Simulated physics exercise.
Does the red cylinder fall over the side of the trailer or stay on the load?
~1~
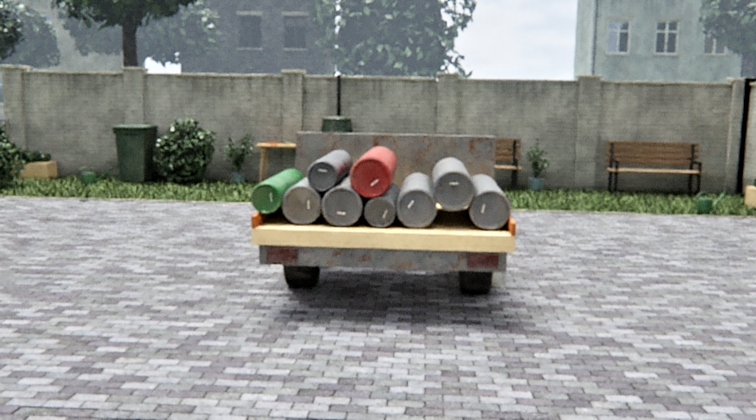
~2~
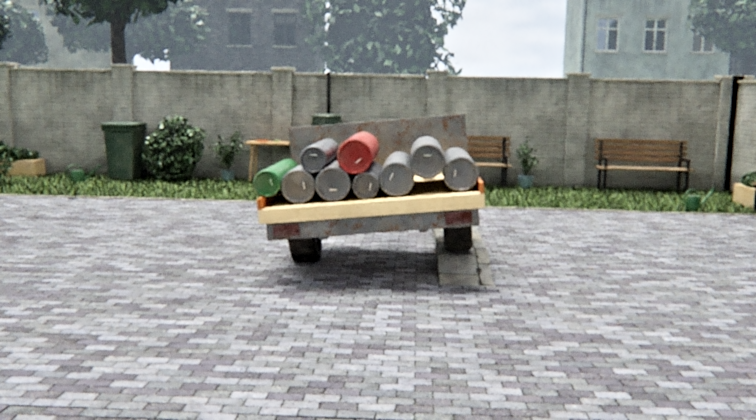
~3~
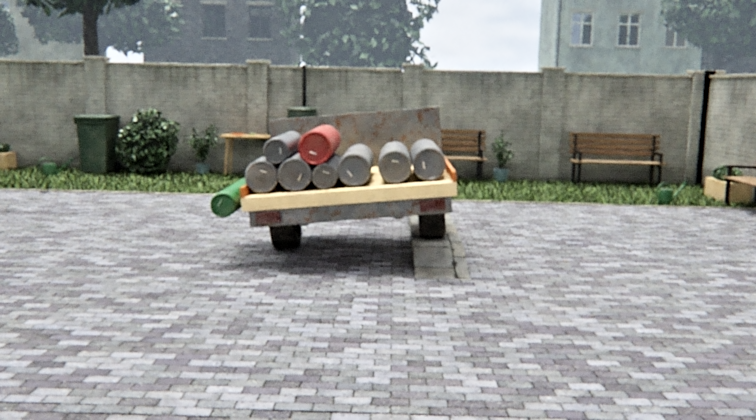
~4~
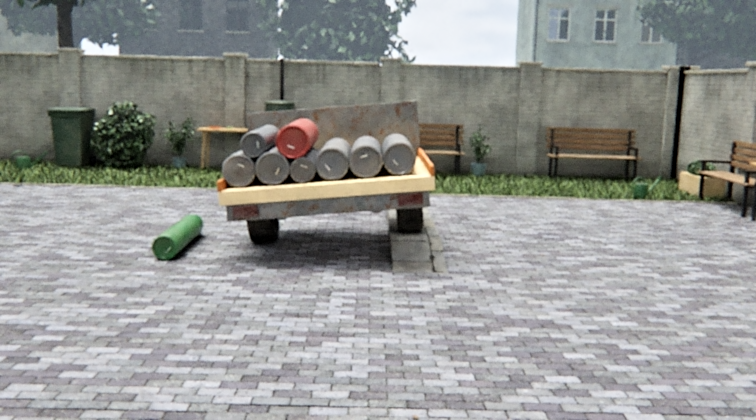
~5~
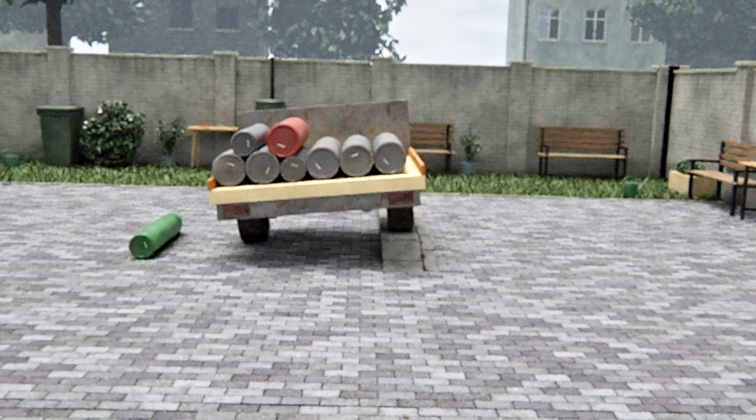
The red cylinder stays up on the load, while the green one falls off the left side onto the paving.
